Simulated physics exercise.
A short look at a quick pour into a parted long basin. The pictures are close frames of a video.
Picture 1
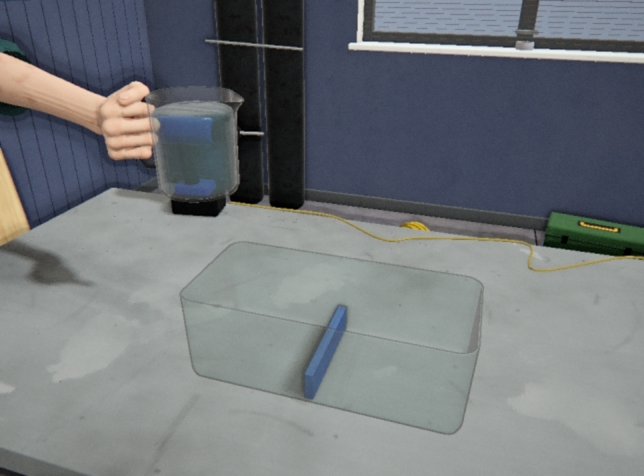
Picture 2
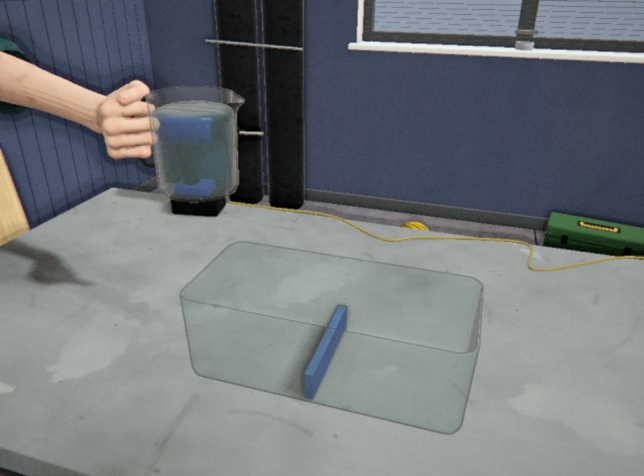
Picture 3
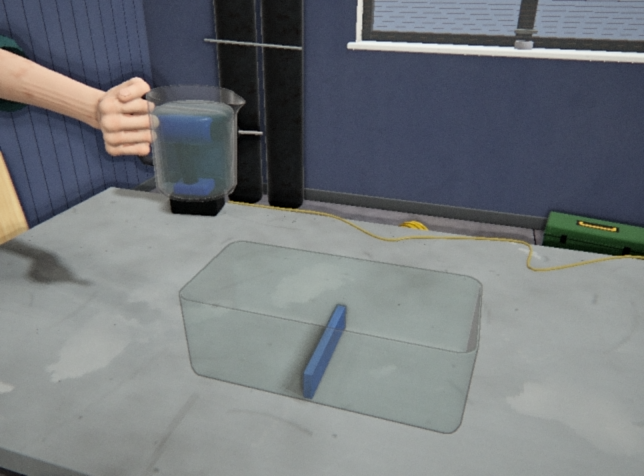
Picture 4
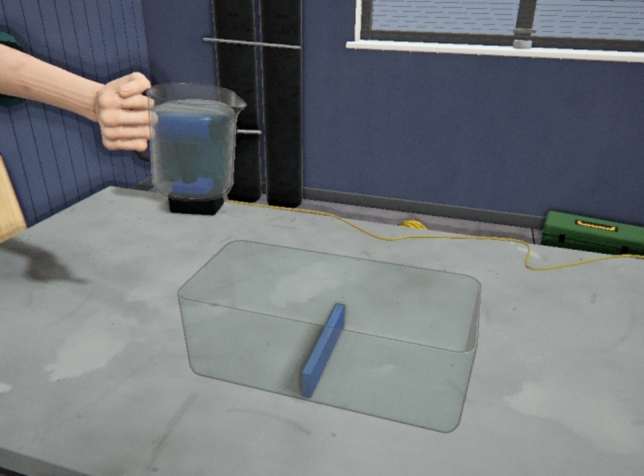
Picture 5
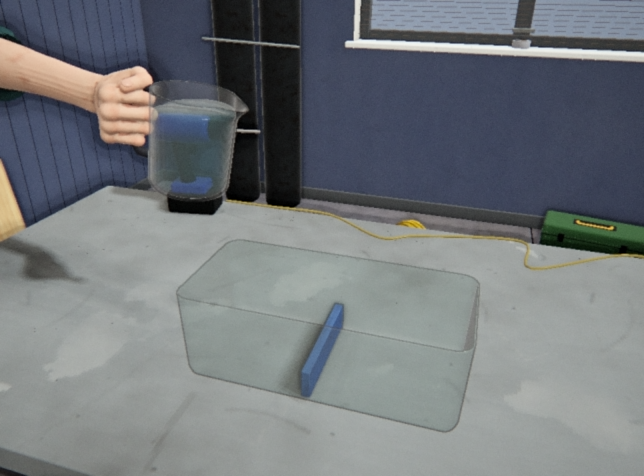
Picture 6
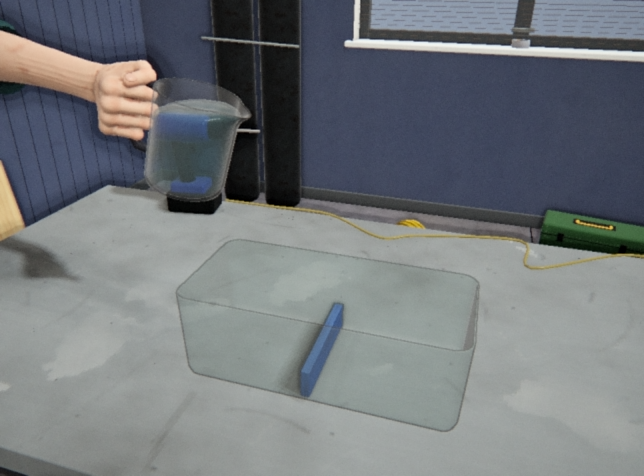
On a grey tabletop in a blue-walled room, a hand held a clear jug of water behind a long see-through basin with a low blue divider, then slowly tilted the jug slightly to the right.
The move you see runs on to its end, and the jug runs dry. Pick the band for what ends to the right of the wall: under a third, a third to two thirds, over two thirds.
It comes to under a third.
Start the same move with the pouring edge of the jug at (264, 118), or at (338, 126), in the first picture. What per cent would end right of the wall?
First some 50, then 90 per cent.
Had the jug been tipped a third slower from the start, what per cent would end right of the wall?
Near 20 %.
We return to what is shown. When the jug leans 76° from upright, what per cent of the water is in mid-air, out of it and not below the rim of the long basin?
Some 20 per cent.
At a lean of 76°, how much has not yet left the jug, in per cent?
It comes to 75 per cent or so.
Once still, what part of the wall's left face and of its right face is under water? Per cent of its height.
Some 60 per cent left and 10 right.
A moment on, the jug is tipped on its side and 75 per cent is still to pour, 5 is left of the wall and 0 right of it.
Next, the jug is tipped right over and 20 per cent is still to pour, 47 is left of the wall and 9 right of it.
Then the jug is tipped right over and 1 per cent is still to pour, 79 is left of the wall and 11 right of it.
Later the jug is tipped right over and 0 per cent is still to pour, 83 is left of the wall and 13 right of it.
At rest 83 per cent lies left of the wall, 13 right of it and 4 outside.
